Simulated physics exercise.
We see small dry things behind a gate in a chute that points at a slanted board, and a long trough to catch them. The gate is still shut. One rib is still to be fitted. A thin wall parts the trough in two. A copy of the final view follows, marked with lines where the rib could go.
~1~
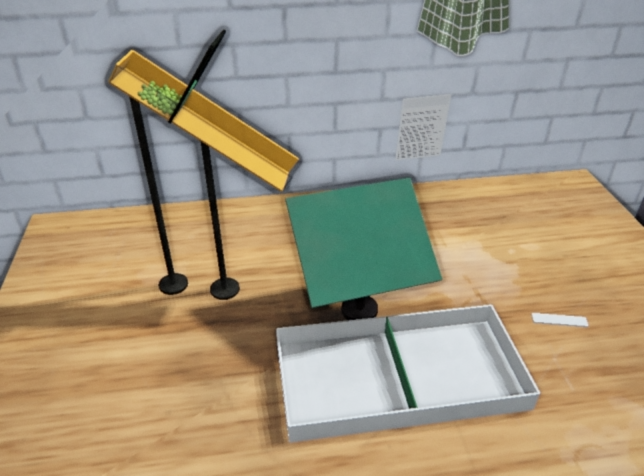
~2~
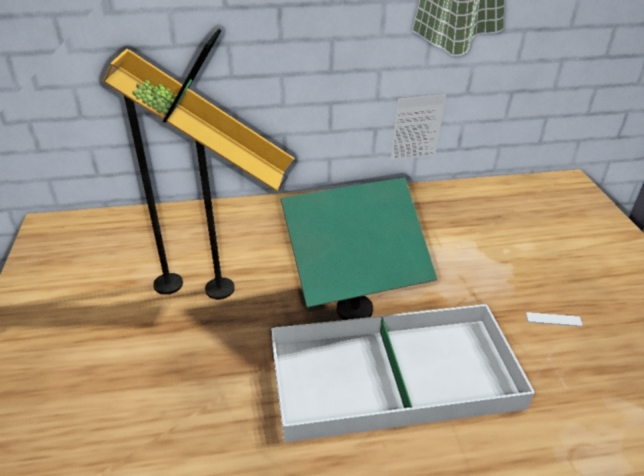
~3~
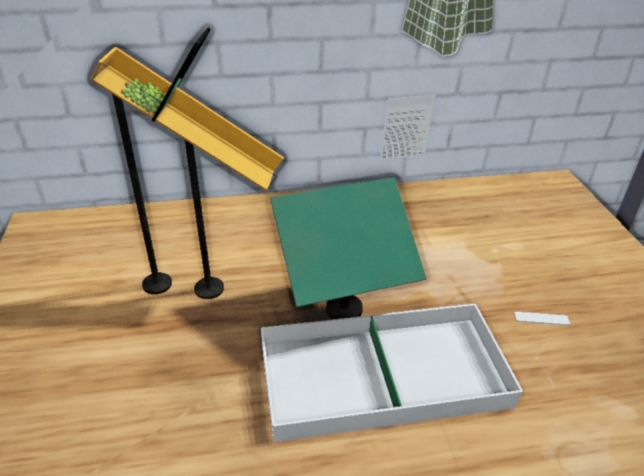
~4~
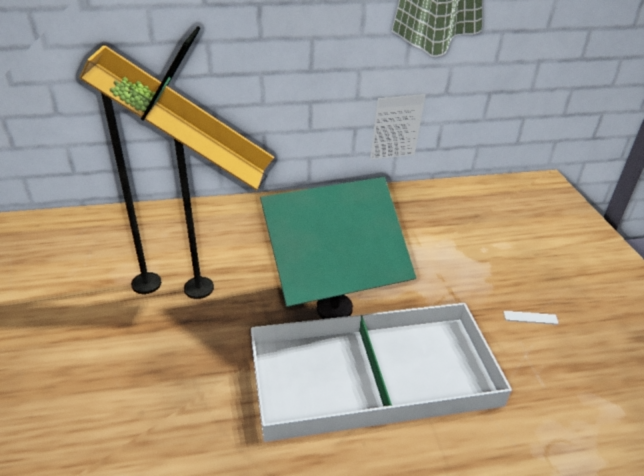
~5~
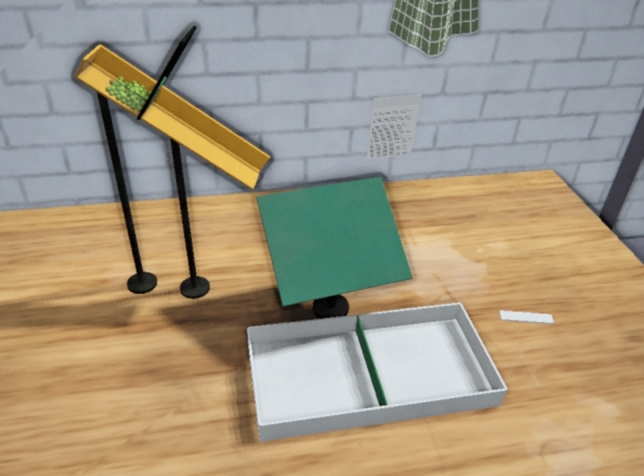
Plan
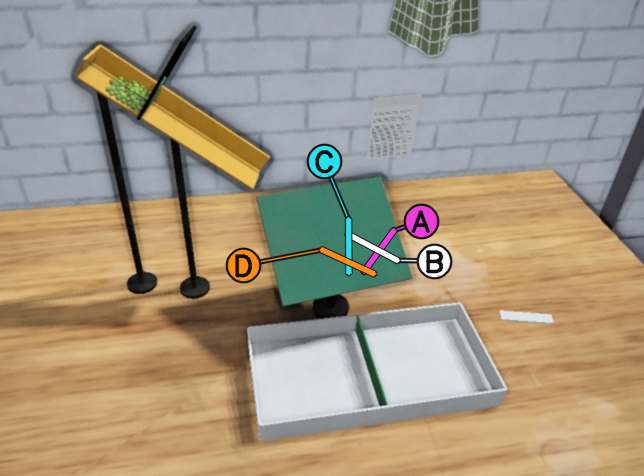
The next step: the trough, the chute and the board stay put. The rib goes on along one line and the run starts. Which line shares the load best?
Take A.
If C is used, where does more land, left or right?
The left half.
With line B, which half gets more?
More lands on the right.
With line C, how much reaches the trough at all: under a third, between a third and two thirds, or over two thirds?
It is over two thirds.
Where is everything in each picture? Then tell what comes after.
Load behind the gate (163, 100), dried peas; lip of the chute (285, 182), sloping gently, in the first picture.
Middle of the board (359, 238), tilted fairly steeply; middle of its low edge (374, 293); of its high edge (345, 187), in the second picture.
Front corners of the trough (274, 425) and (522, 391); front end of its middle wall (402, 408); gate still shut (173, 89), in the third picture.
Middle of the load (135, 97); lip (260, 180), in the fourth picture.
Middle of the load (131, 96); lip (256, 180), in the fifth picture.
On the marked copy, line A from (393, 230) to (364, 271); line B from (347, 234) to (397, 260); line C from (348, 219) to (348, 272); line D from (322, 249) to (373, 273).
With A, of what is caught, roughly two thirds in the left half, roughly a third in the right.
With B, of what is caught, about a tenth in the left half, the larger part in the right.
With C, of what is caught, the larger part in the left half, about a tenth in the right.
With D, of what is caught, about a tenth in the left half, almost all in the right.
